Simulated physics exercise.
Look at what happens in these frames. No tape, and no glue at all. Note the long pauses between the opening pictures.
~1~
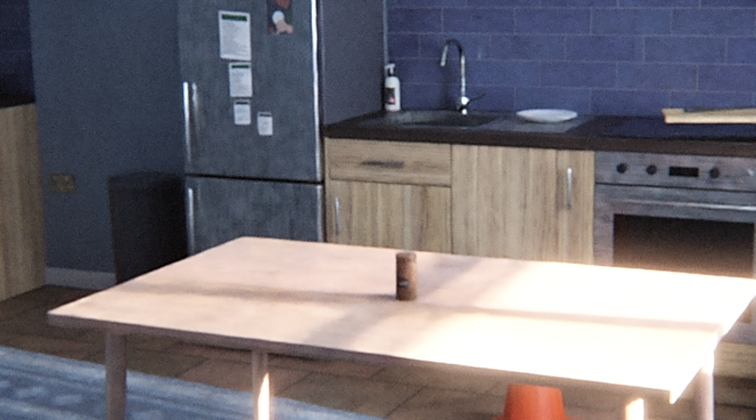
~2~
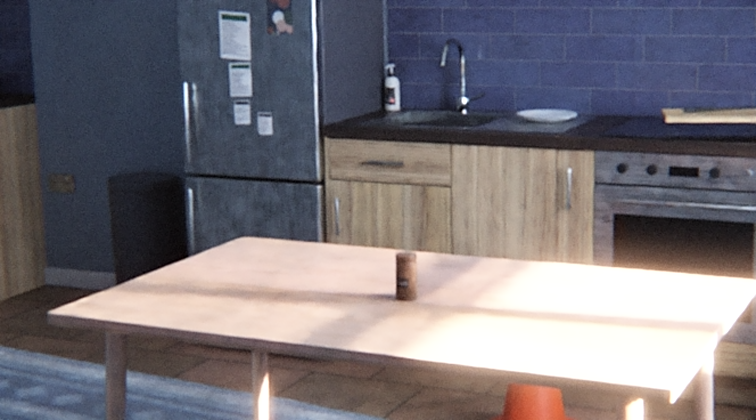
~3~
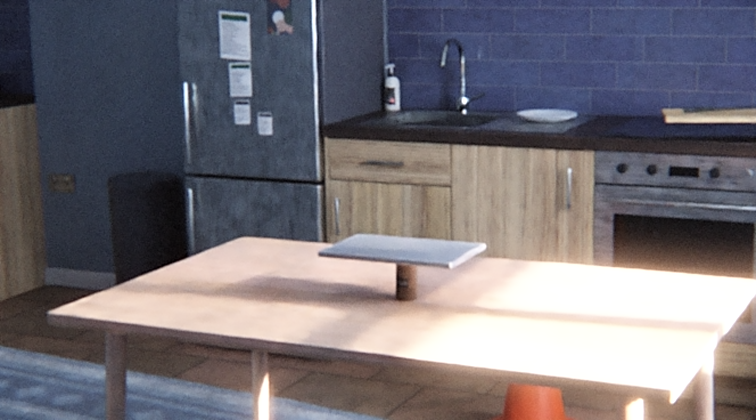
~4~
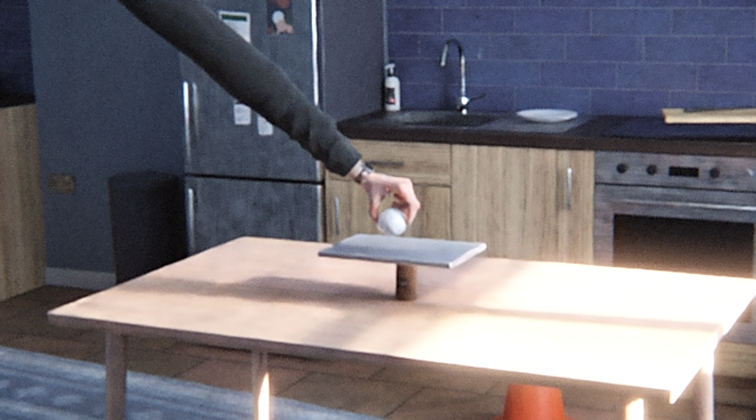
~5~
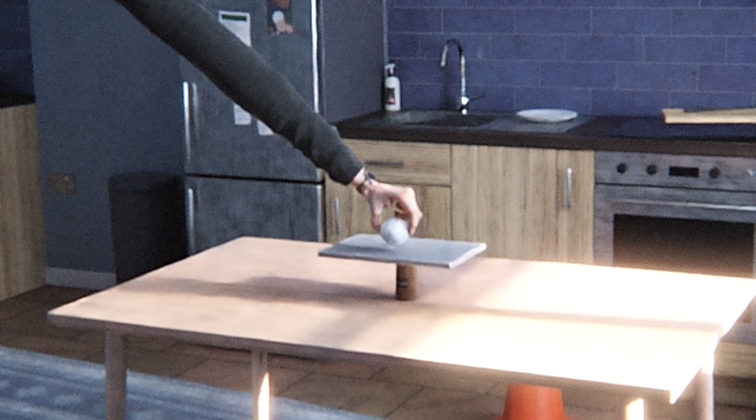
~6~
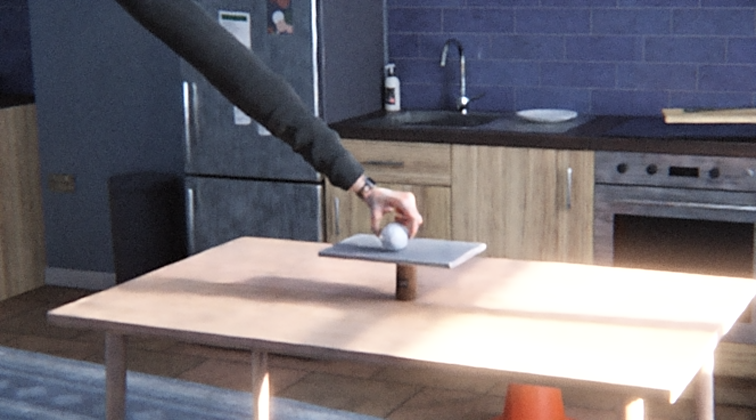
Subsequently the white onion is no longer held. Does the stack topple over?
No. The tower remains standing.
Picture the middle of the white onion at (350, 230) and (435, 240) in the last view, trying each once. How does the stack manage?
Result of try one: Collapse; result of try two: No collapse.
Then, 0.40 s after the last picture, nothing has stirred.
Then, 1.10 s after the last picture, white onion resting near (394, 237).
At rest, all 3 in place. Seen from the same camera at the end, white onion near (394, 237). The stack holds.
